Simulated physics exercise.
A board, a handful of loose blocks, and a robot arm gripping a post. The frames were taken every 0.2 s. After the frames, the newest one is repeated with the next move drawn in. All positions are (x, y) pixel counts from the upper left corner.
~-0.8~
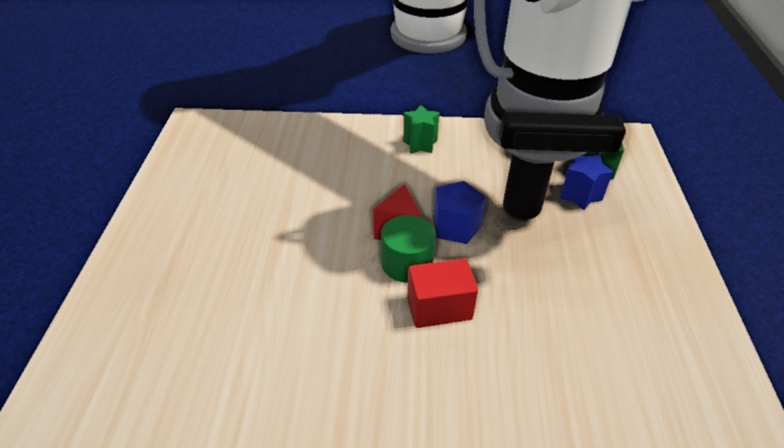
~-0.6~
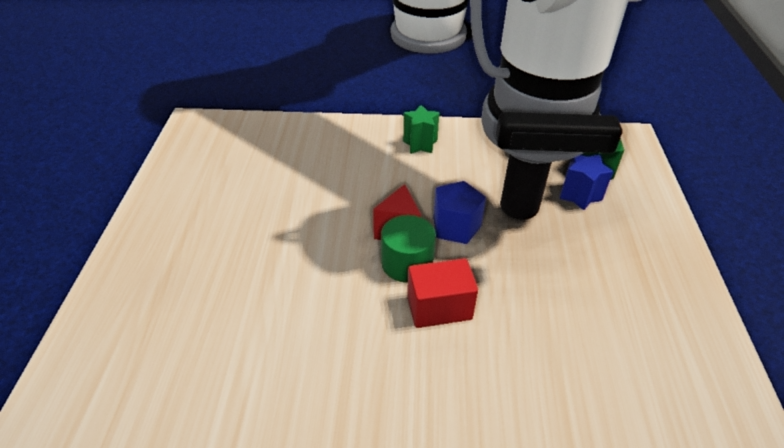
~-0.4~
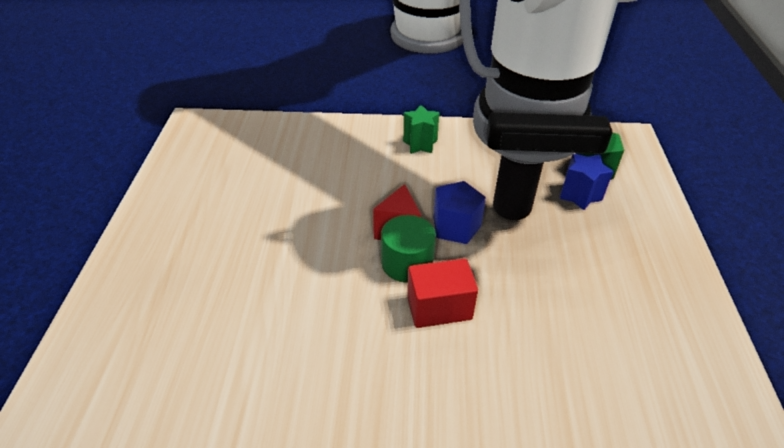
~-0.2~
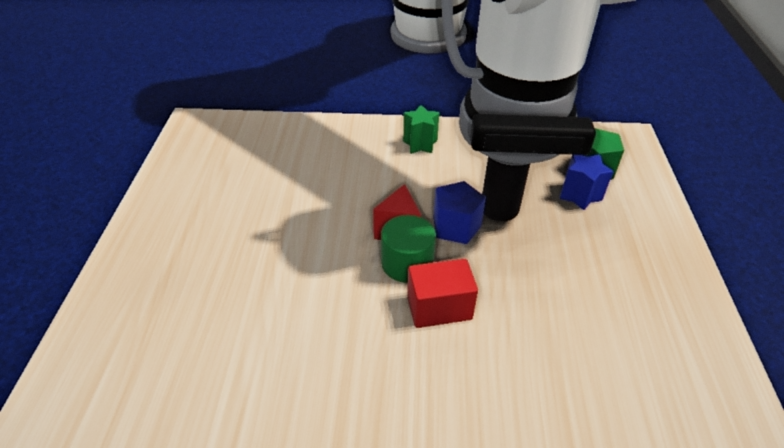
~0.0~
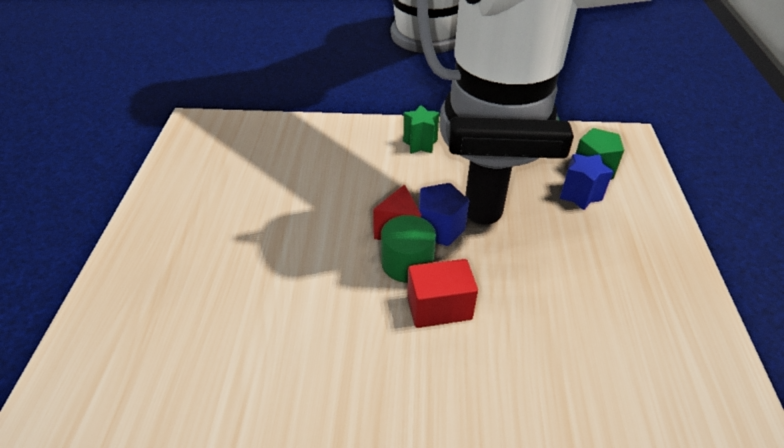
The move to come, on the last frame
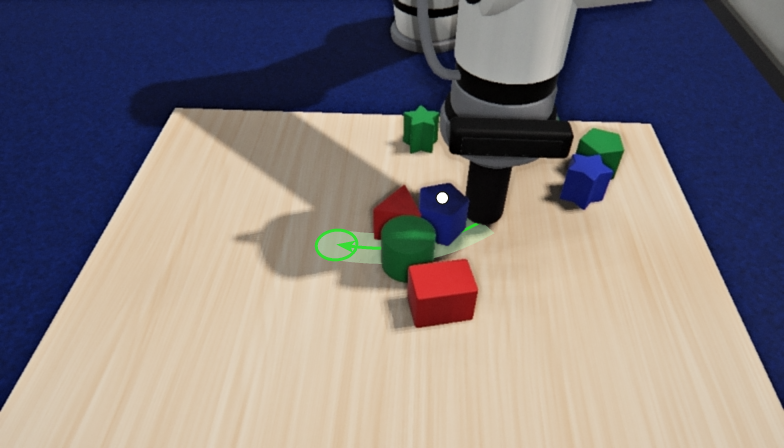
At first, a robot arm holds a black post upright just right of a blue block, which sits by a red triangle, a green cylinder and a red block on a wooden board. The arm slides the post slowly left, then nudges the blue block slightly left while the others stay still.
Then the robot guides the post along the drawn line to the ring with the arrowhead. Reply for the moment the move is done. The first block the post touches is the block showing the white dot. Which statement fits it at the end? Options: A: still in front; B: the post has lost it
Letter A.
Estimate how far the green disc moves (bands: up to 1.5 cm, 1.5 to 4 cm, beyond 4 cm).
More than 4 cm.
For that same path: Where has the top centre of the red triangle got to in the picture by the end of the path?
At (312, 173).
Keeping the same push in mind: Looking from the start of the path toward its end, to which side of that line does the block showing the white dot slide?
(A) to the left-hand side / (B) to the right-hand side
B.
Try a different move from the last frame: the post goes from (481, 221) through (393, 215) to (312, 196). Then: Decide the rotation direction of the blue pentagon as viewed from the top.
From overhead, the rotation is counterclockwise.
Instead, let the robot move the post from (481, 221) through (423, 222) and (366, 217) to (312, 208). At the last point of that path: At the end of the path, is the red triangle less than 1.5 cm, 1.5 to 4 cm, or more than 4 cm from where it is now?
Over 4 cm.
The drawn path runs from (481, 221) by way of (439, 240) and (389, 248) to (337, 245); the dot is on the blue pentagon.
What follows on the original path. One third of the way, post (440, 231); red triangle (359, 195), turned 35° clockwise; green disc (391, 242); blue pentagon (398, 204), turned 40° clockwise.
Two thirds of the way, post (388, 239); red triangle (328, 185), turned 85° clockwise; green disc (370, 252); blue pentagon (348, 206), turned 60° clockwise.
At the end, post (336, 236); red triangle (312, 173), turned 105° clockwise; green disc (364, 254); blue pentagon (298, 198), turned 80° clockwise; red oblong block not moved.
